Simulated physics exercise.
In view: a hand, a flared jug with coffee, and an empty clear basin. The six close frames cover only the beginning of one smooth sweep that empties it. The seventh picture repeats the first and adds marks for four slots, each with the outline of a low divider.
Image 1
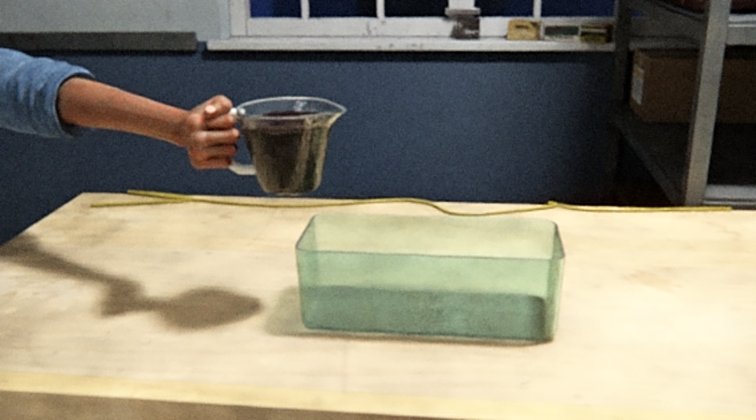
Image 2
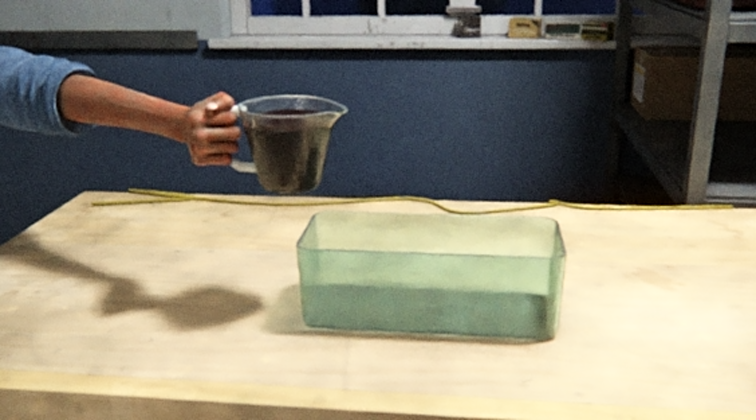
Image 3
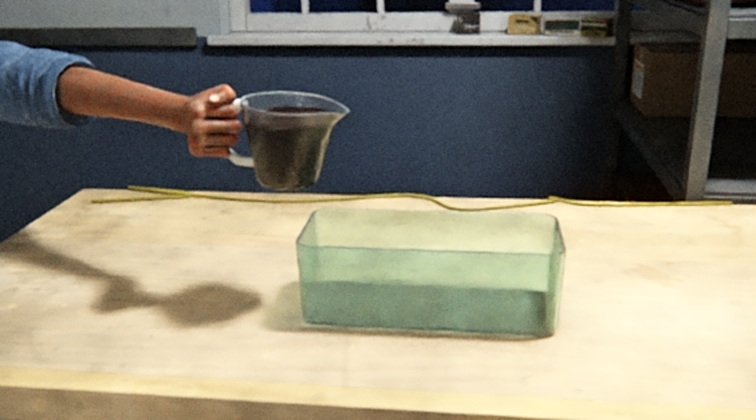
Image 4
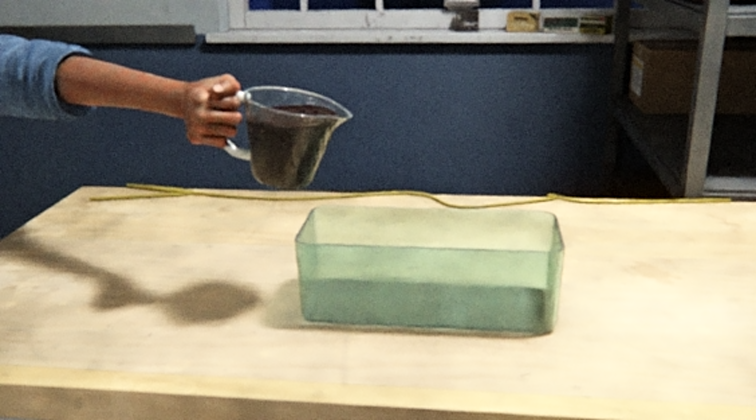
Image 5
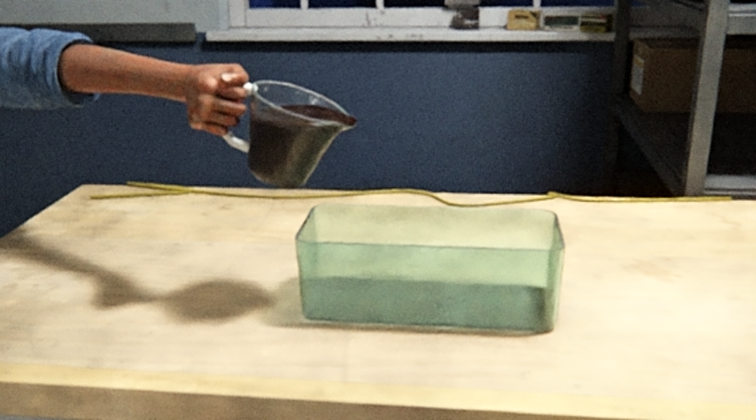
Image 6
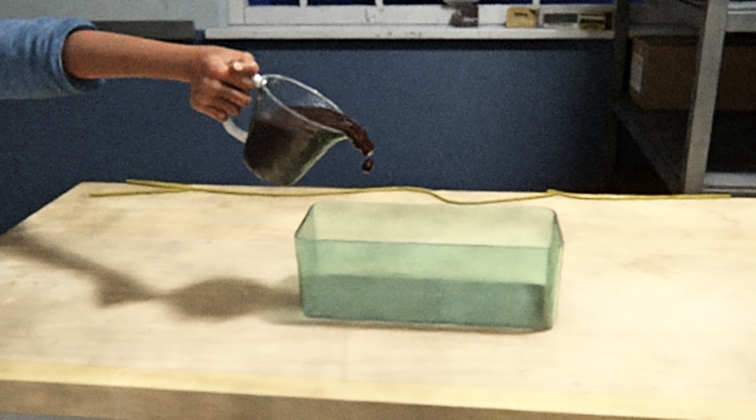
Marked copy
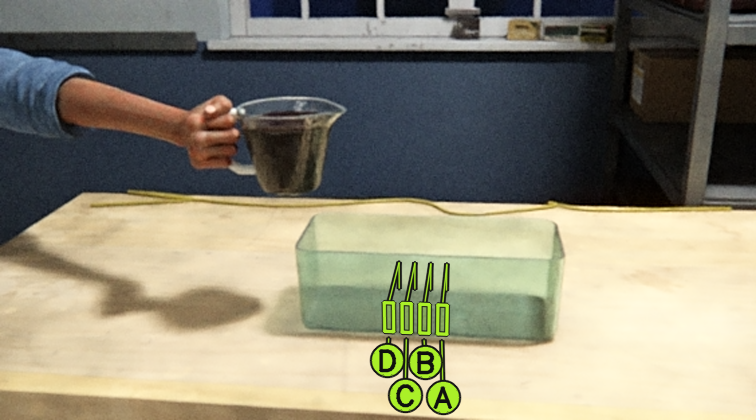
On a wooden table against a blue wall, a clear basin sits empty while a hand at left holds a flared glass jug of dark liquid upright, then gradually tilts it rightward until the liquid runs over the lip.
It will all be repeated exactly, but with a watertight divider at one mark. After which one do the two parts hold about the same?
D works best here.
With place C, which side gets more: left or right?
The left side.
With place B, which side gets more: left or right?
The left side.
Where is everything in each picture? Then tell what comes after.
Upright, lip at (344, 111); basin from (302, 326) to (557, 338); nothing has left yet.
Upright, lip at (346, 110); nothing has left yet.
Tipped about 6°, lip at (348, 112); nothing has left yet.
Tipped about 12°, lip at (350, 116); nothing has left yet.
Tipped about 21°, lip at (354, 125); coffee is over the lip, down to (354, 125).
Tipped about 32°, lip at (355, 135); coffee is over the lip, down to (367, 168).
On the marked copy, A at (441, 341); B at (424, 340); C at (406, 339); D at (388, 338).
With A, about 96 % ends left of the wall and 4 % right of it.
With B, about 95 % ends left of the wall and 4 % right of it.
With C, about 79 % ends left of the wall and 19 % right of it.
With D, about 51 % ends left of the wall and 48 % right of it.
